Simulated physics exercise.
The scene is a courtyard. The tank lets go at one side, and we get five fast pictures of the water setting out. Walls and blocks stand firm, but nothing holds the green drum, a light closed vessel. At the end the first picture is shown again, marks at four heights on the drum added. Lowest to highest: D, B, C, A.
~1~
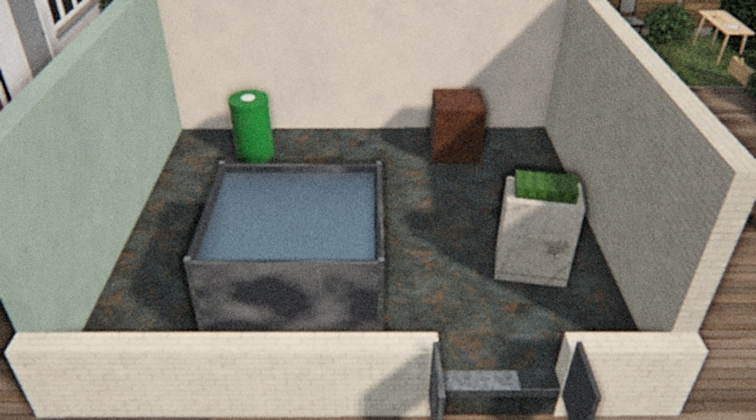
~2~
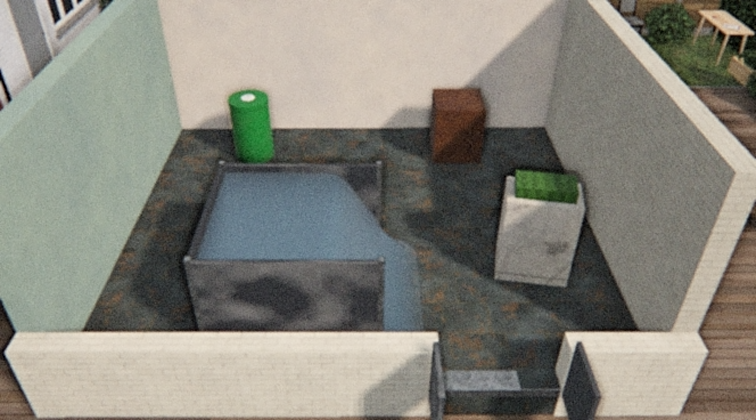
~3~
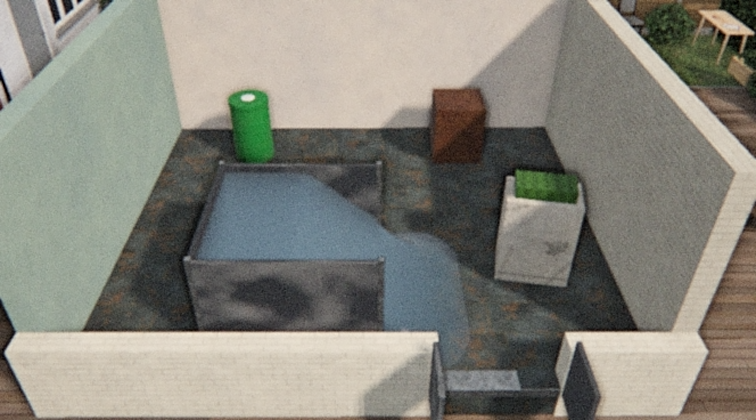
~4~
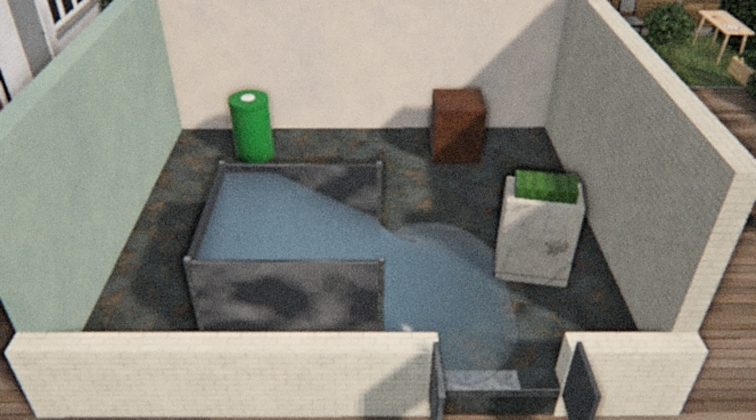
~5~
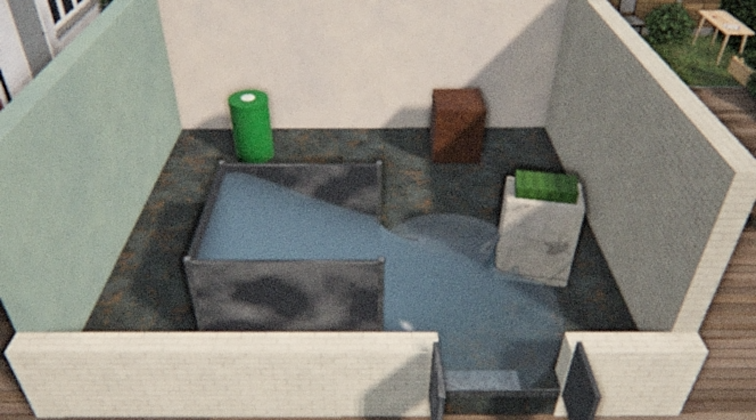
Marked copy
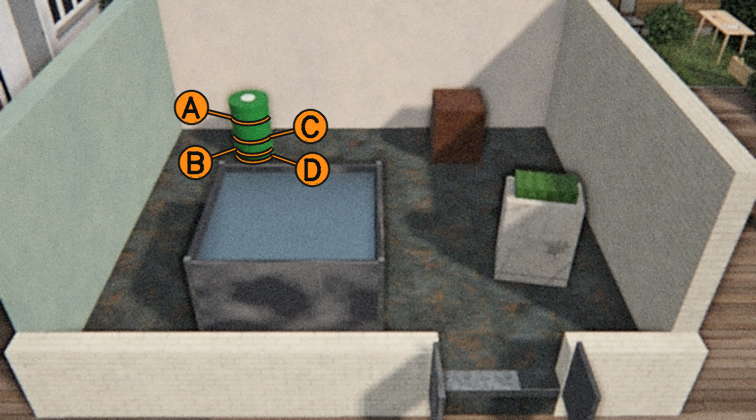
Water pouring from the right side of a square grey tank and spreading across a walled courtyard floor past a pale planter.
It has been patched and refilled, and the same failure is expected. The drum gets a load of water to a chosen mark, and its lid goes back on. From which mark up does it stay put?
The answer is line C.
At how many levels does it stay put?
Two of the four.
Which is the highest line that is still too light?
B.
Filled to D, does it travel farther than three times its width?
Yes, clearly.
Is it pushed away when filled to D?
Yes.
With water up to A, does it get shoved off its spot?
No, not at all.
In orange, A at (247, 123); B at (251, 155); C at (250, 143); D at (252, 162); from the bottom up D, B, C, A.
Choosing A, it does not move.
Choosing B, it is pushed about its own width away.
Choosing C, it does not move.
Choosing D, it is pushed about 6 times its own width away.
